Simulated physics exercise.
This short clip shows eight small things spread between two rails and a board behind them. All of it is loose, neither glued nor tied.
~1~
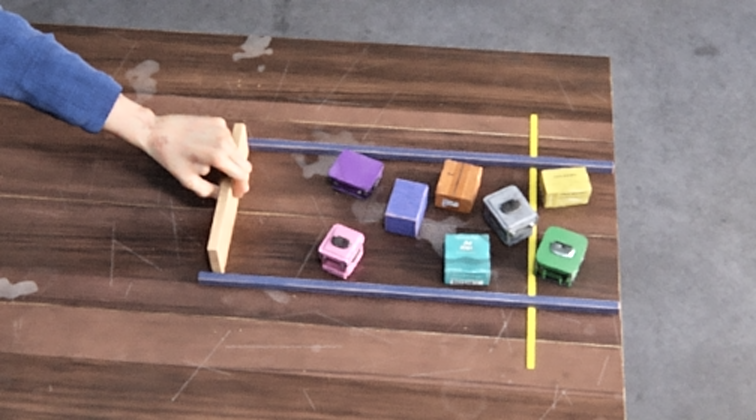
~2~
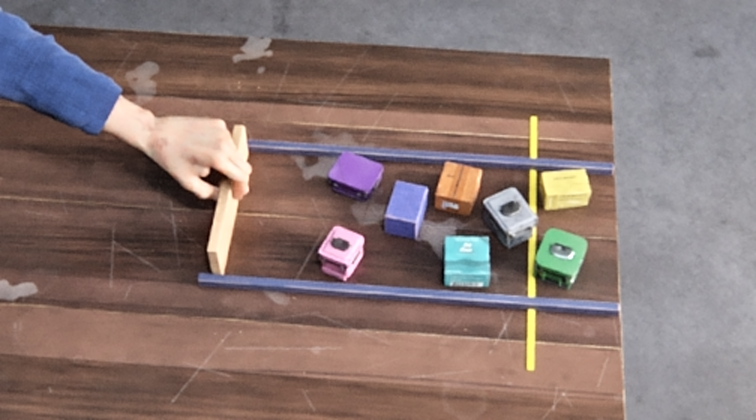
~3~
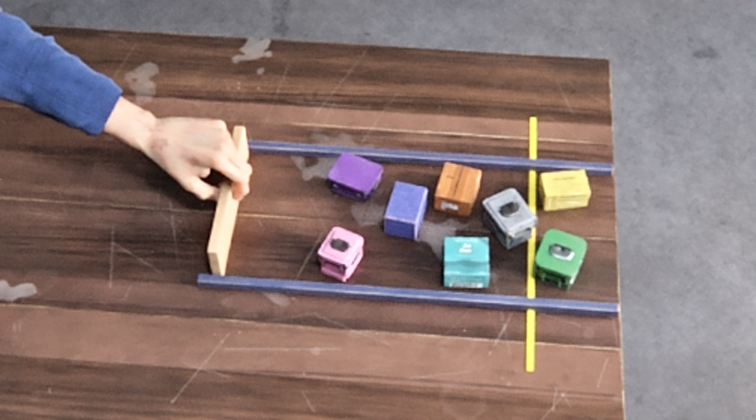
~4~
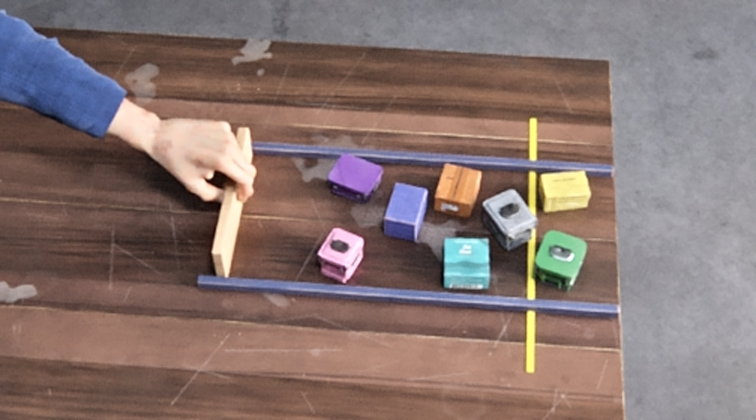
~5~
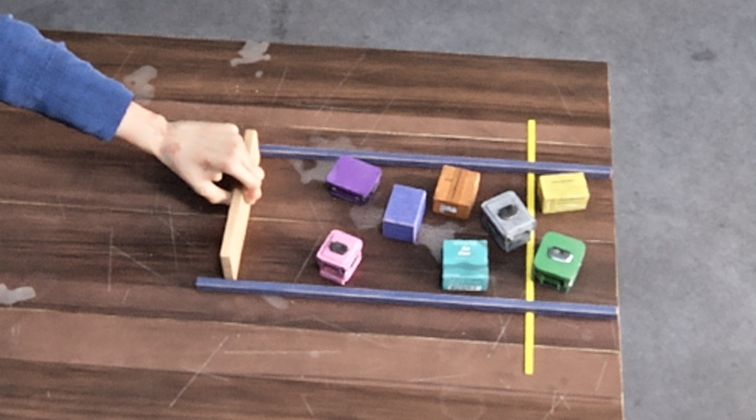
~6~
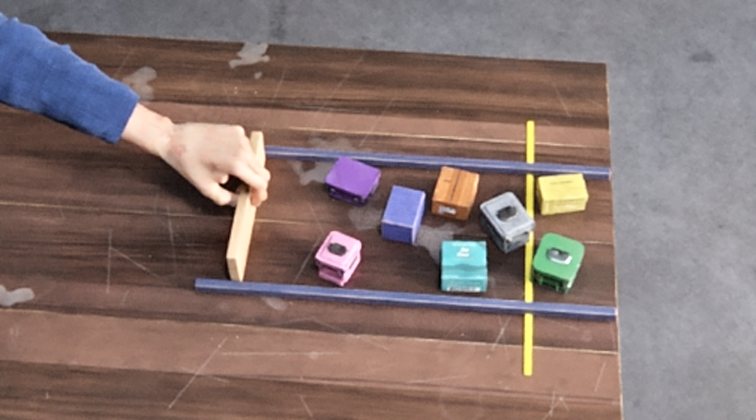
The clip opens on eight small, differently coloured blocks spread between two rails on a wooden table, with a yellow strip crossing near the right end. A hand holds a wooden board upright at the left, still at first, then slides it slightly right, while the blocks stay essentially in place.
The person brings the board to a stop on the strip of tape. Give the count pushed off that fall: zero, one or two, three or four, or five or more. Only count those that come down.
The push drops only one or a pair off the table.
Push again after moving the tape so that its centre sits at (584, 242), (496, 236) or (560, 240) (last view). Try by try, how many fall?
Respectively 5, 0 and 3.
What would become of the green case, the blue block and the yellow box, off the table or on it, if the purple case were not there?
Well, the green case winds up down, the blue block is still there, and the yellow box is still there.
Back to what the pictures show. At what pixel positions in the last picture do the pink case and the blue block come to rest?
About (546, 269), and the other about (547, 222).
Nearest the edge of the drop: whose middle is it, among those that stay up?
Result: Orange box.
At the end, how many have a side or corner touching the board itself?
It's 3.
A little later, none off yet; yellow box at rest near (562, 194); green case at rest near (557, 263); grey case at rest near (506, 223).
Next, none off yet; yellow box at rest near (562, 194); green case at rest near (557, 263); grey case at rest near (510, 225).
When it is over, the number that fall off is one or two; down, green case and yellow box.
